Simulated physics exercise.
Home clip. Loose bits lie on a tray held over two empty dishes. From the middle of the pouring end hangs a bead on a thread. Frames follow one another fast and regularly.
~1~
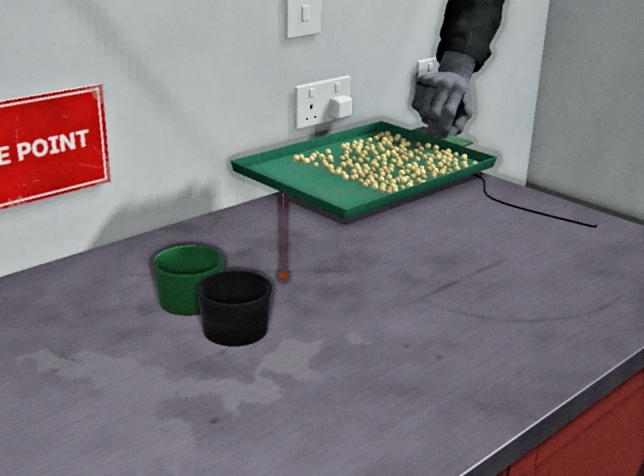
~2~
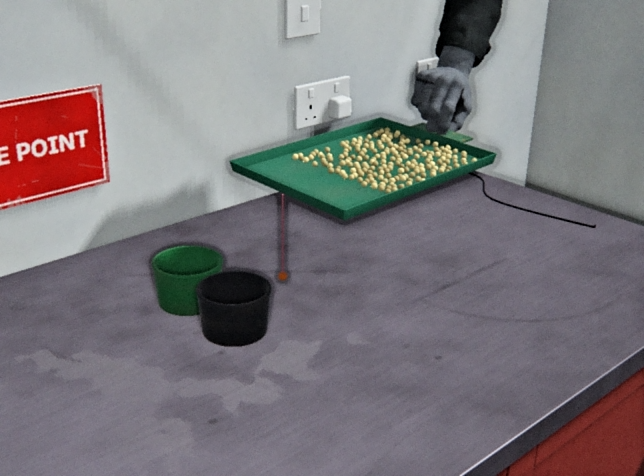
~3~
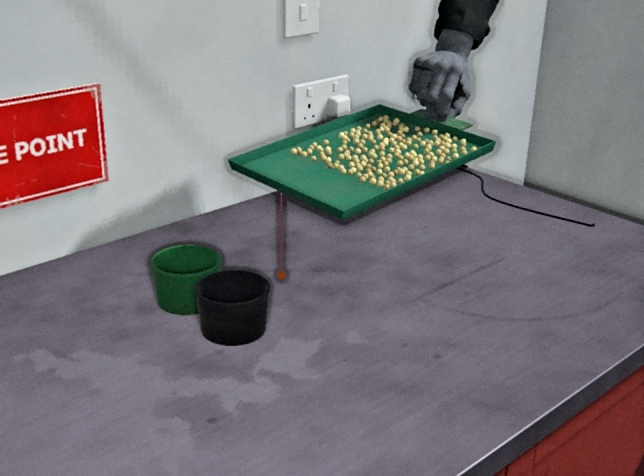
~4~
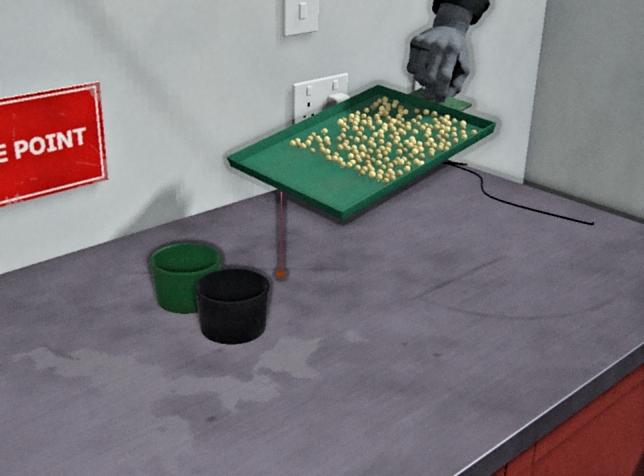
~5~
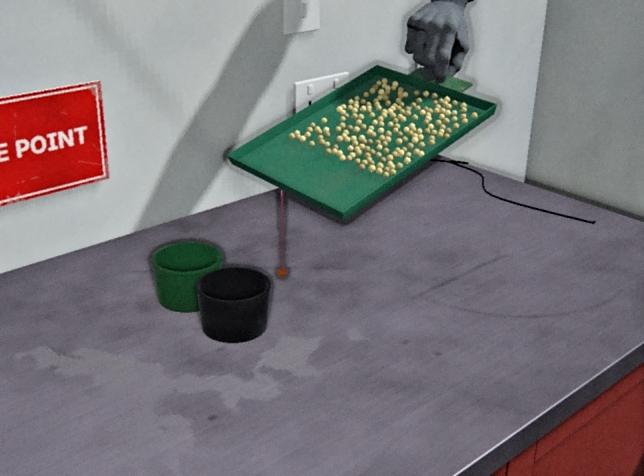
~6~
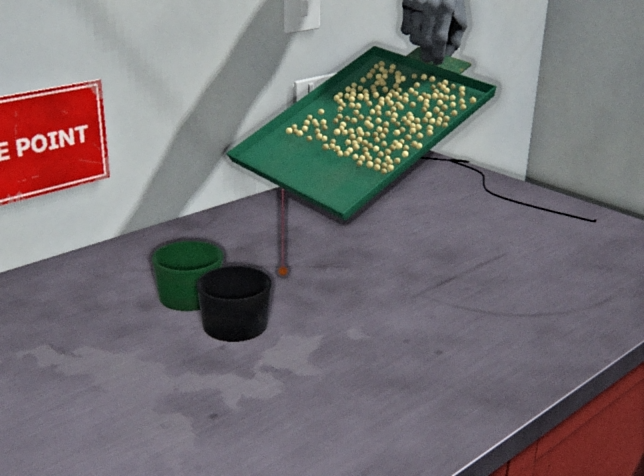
A gloved or grey hand at the upper right raises the far end of a green tray of pale, beige beans, tilting it gradually more steeply, with its near right corner lowest, while the beans keep roughly their places on it. Seen from above at an angle, a grey worktop meets a pale wall with sockets and a red sign at left. Green and black dishes stand empty at left, near a bead hanging from the tray, and the view stays almost still.
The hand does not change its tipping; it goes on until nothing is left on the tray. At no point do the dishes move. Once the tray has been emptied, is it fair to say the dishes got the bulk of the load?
The dishes are left with the minor part.
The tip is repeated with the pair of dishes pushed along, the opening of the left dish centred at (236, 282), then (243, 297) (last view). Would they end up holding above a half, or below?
A majority, then a majority.
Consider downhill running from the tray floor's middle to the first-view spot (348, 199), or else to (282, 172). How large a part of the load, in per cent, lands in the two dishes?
0 % and 40 %.
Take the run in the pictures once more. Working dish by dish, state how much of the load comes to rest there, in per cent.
Out of every hundred, close to 0 go left and close to 10 go right.
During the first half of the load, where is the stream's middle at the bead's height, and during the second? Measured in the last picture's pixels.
Initially about (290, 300); subsequently about (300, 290).
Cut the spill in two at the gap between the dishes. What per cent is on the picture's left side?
Estimate: About 10 per cent.
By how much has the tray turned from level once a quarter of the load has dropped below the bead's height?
It has tipped about 75 degrees.
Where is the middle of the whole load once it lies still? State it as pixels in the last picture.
Near (281, 363).
Soon, tray tipped steeply; about half on the tray; a stray few in the right dish; a stray few outside both; about a third in the air.
A while on, tray tipped past a quarter turn; about a quarter on the tray; a stray few in the right dish; about half outside both; a small part in the air.
Towards the end, tray tipped past a quarter turn; a small part in the right dish; most outside both.
Finally, tray tipped past a quarter turn; a small part in the right dish; none in the left dish; most outside both.
